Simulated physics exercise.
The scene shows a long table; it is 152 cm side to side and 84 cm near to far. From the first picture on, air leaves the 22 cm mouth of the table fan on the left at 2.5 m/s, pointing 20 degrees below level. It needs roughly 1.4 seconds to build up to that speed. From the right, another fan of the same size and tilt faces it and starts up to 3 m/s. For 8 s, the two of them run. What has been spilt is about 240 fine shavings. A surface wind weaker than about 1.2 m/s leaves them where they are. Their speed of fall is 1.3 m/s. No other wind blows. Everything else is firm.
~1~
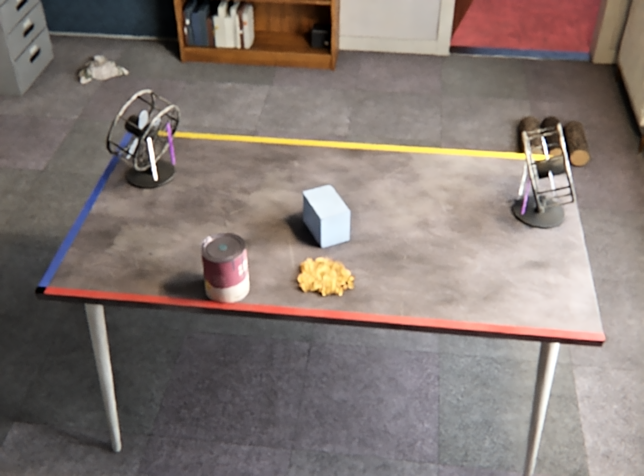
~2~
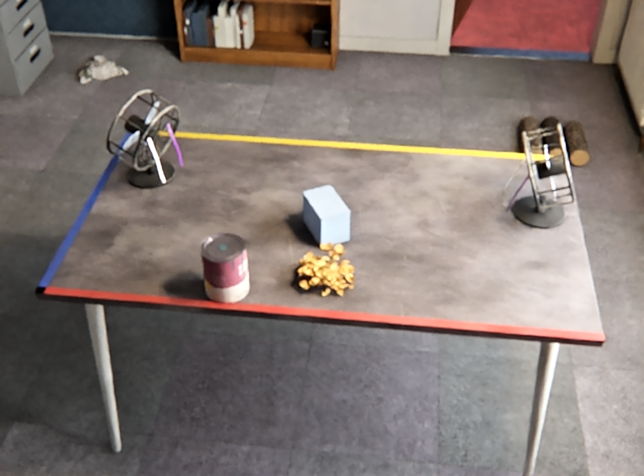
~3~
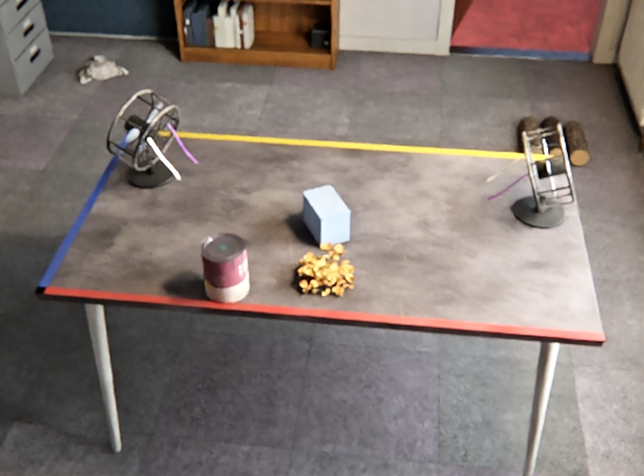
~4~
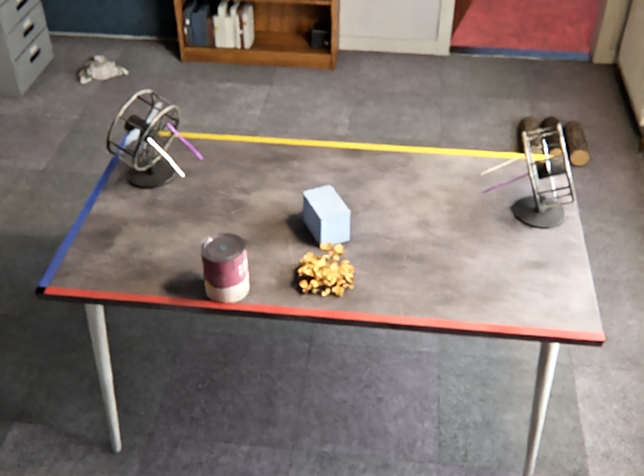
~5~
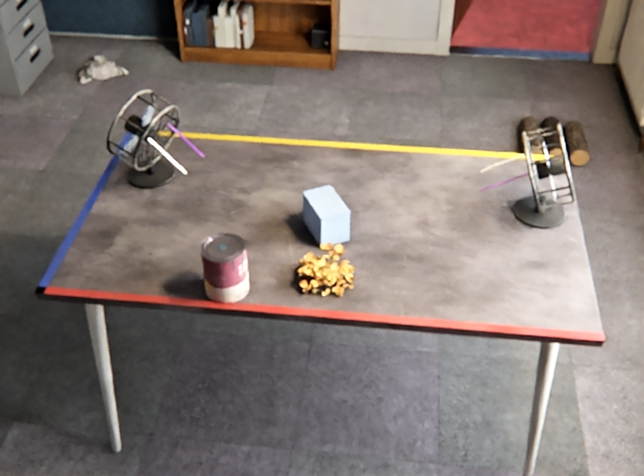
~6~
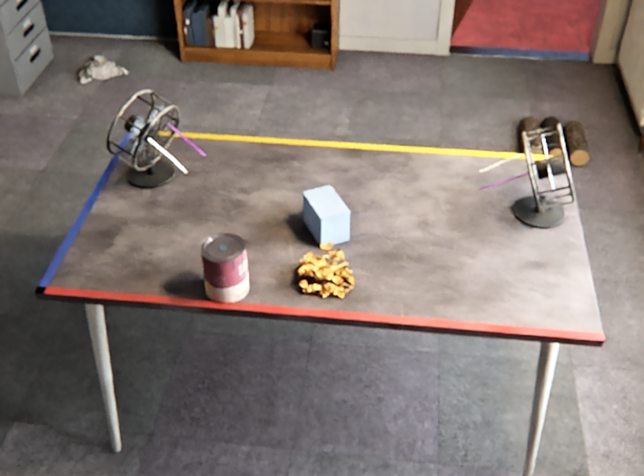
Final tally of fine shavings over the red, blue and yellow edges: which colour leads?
Most are over the red one.
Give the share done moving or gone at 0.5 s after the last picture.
My guess would be around 15 %.
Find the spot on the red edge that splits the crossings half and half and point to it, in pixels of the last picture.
I'd say roughly (320, 317).
Then, 0.5 s after the last picture the count stands so, 0 % are over the yellow edge, 0 % over the blue edge and 72 % over the red edge; the middle of those left on the top is near (323, 288).
Then, 1.5 s after the last picture the count stands so, 0 % are over the yellow edge, 0 % over the blue edge and 96 % over the red edge.
Then, 3.3 s after the last picture the count stands so, 0 % are over the yellow edge, 0 % over the blue edge and 99 % over the red edge.
Then, 6.9 s after the last picture, at the end, 0 % are over the yellow edge, 0 % over the blue edge and 99 % over the red edge.
